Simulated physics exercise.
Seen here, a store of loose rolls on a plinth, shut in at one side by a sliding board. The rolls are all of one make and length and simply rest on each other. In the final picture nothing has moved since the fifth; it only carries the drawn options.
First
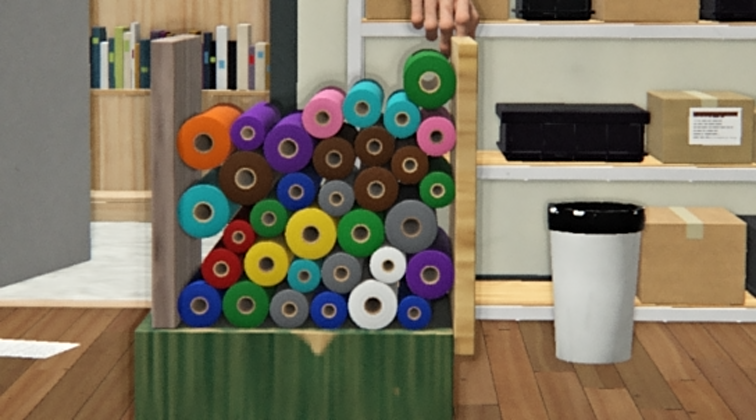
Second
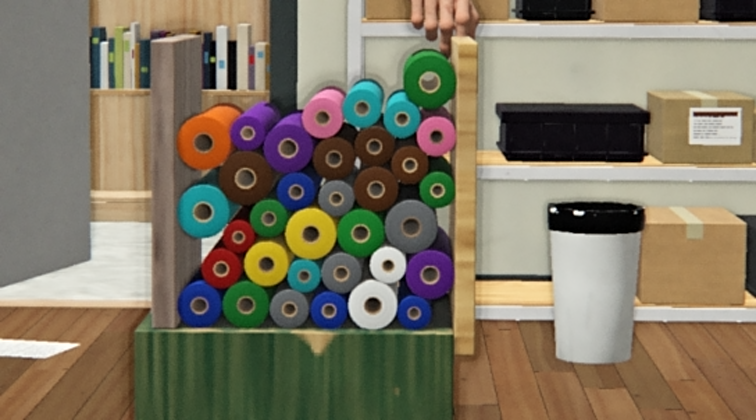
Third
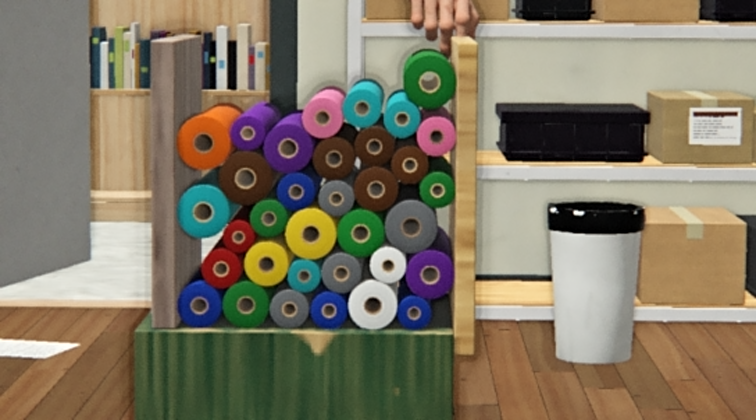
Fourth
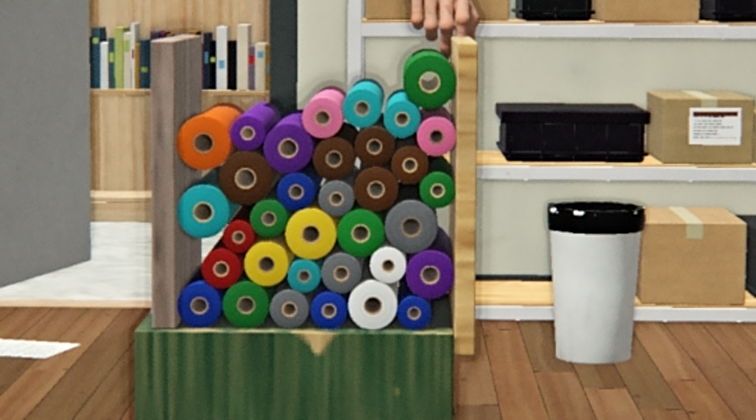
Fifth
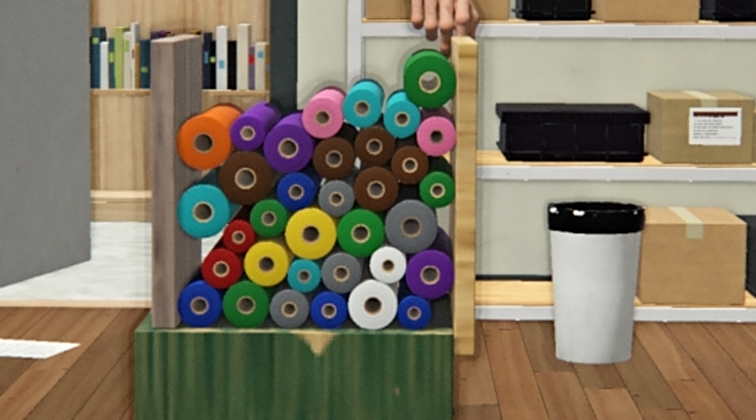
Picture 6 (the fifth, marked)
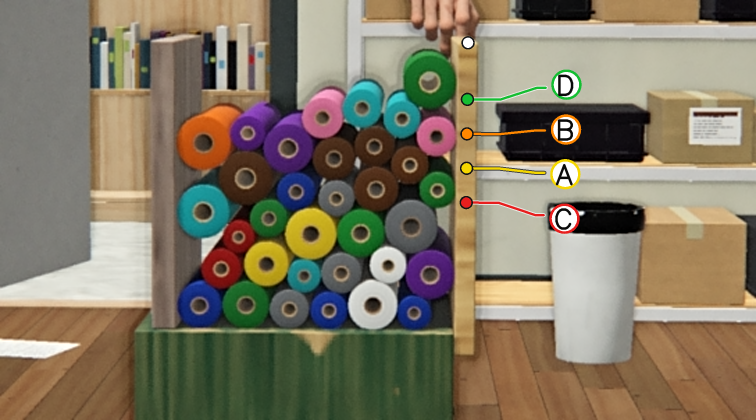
A hand rests atop the board at the right of stacked coloured rolls, barely moving.
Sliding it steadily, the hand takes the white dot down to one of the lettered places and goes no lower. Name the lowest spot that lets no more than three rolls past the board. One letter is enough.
Slide it to C.
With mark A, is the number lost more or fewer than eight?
At A, fewer than eight.
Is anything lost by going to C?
Yes.
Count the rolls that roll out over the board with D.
The count is none.
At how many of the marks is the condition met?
Four of them.
On the copy, A at (467, 168); B at (467, 134); C at (467, 203); D at (468, 99); the white dot at (468, 43).
On C. First, top of the board (457, 116).
Then, top of the board (456, 199).
Finally, top of the board (456, 202), three out over the board.
By contrast, A one out over the board; B one out over the board; D none out over the board.
